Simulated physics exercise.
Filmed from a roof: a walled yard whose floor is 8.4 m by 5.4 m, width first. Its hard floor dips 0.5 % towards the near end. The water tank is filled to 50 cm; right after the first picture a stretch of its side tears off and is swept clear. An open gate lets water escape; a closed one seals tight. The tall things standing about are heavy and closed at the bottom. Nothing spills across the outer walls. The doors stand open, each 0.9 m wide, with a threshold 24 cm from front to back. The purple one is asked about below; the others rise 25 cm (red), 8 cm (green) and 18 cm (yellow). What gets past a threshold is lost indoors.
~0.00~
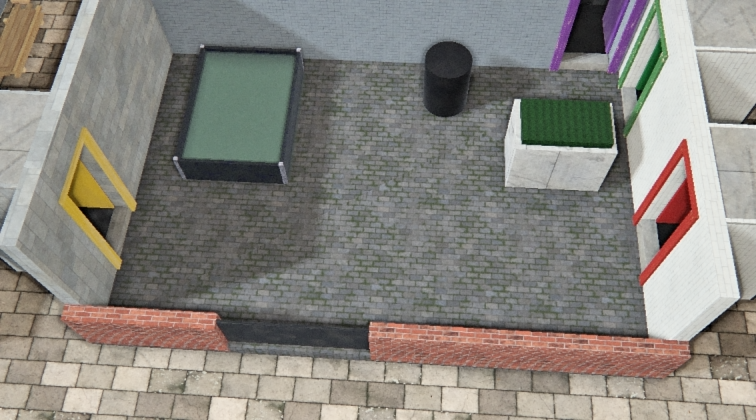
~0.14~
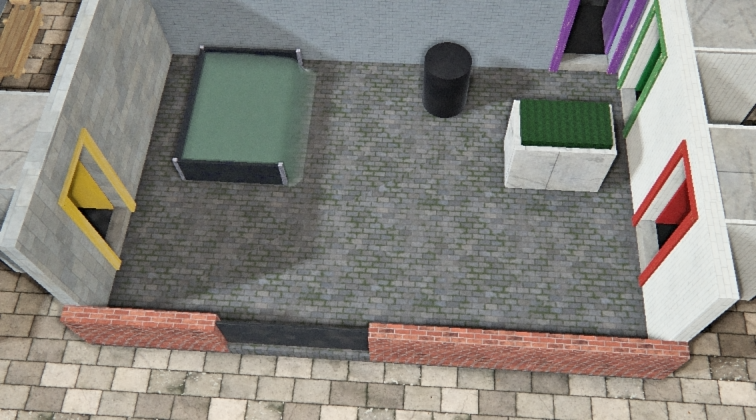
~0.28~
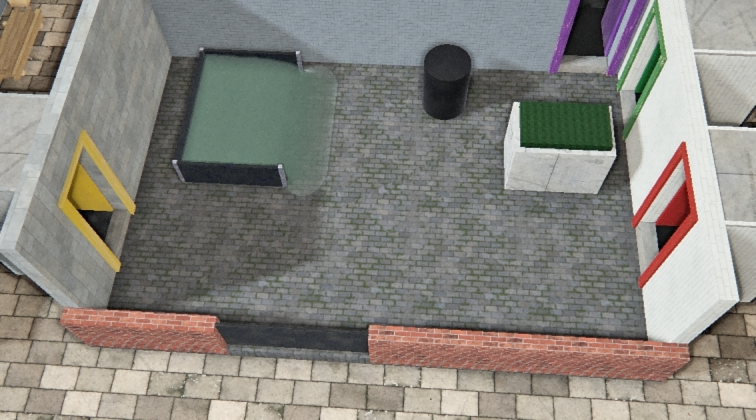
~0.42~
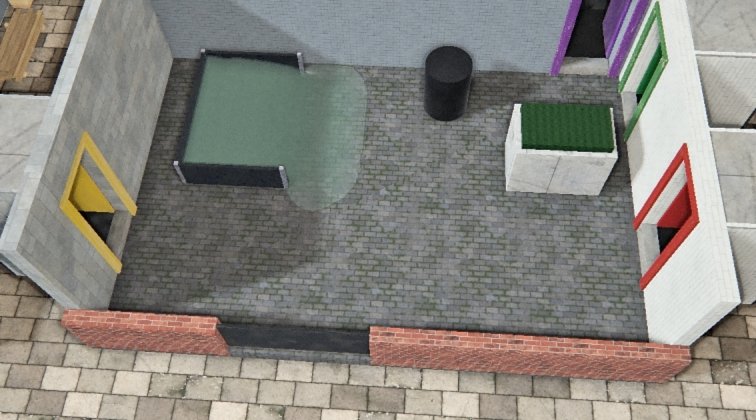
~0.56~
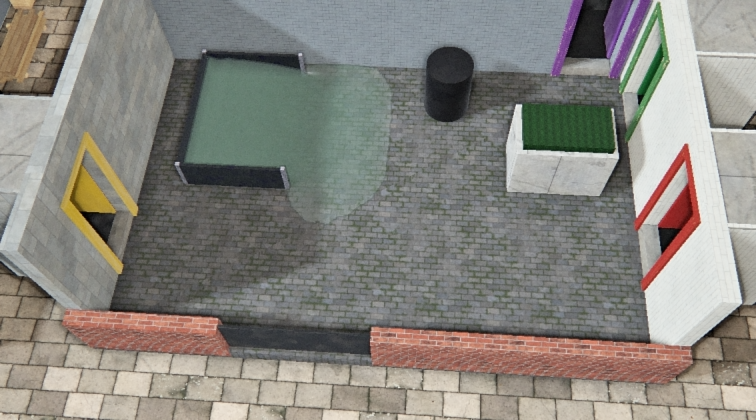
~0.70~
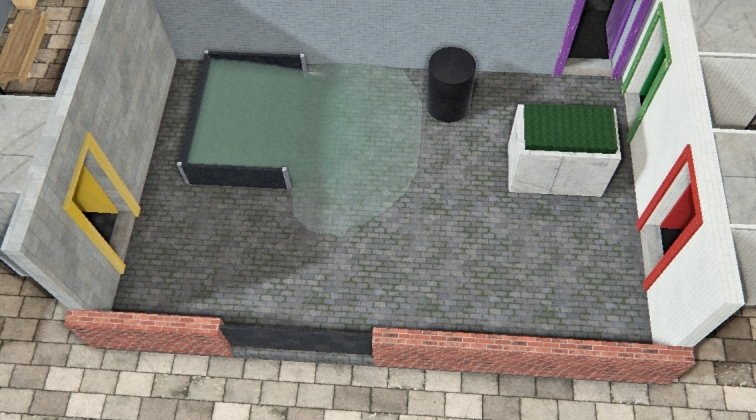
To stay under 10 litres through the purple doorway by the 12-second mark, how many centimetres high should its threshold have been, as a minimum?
Close to 10.5 cm is just enough.
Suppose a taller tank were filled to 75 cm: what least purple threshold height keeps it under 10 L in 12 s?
Some 17 cm.
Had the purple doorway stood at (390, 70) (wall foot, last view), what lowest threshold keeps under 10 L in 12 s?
Roughly 12.0 cm.
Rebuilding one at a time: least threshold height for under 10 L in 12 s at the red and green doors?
About 10.0 cm at red and 16 cm at green.
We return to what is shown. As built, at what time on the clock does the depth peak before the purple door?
Around 4.5 s.
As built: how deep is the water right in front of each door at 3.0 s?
Depths in cm: Red 7, green 18, purple 3, yellow 0.
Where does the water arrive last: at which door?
It is the yellow one.
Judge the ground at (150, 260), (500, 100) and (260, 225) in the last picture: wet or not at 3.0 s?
In turn: Dry, wet, not reached.
After 1.4 s water covers 30 % of the floor, deepest (28 cm) near (420, 107); it has not reached the purple door.
After 3.0 s water covers 60 % of the floor, deepest (22 cm) near (501, 170); 3 cm at the purple door, 0 litres in over its 20 cm threshold.
After 12.0 s water covers 95 % of the floor, deepest (12 cm) near (107, 328); 5 cm at the purple door, 0 litres in over its 20 cm threshold.
At the purple door as built, the water arrived by 2.1 s and peaked near 15 cm at 4.4 s.
With a threshold of 8.5 cm, 19 litres would have come in within the 12 s; with 11.5 cm, 7 litres. So under 10 litres takes about 10.5 cm.
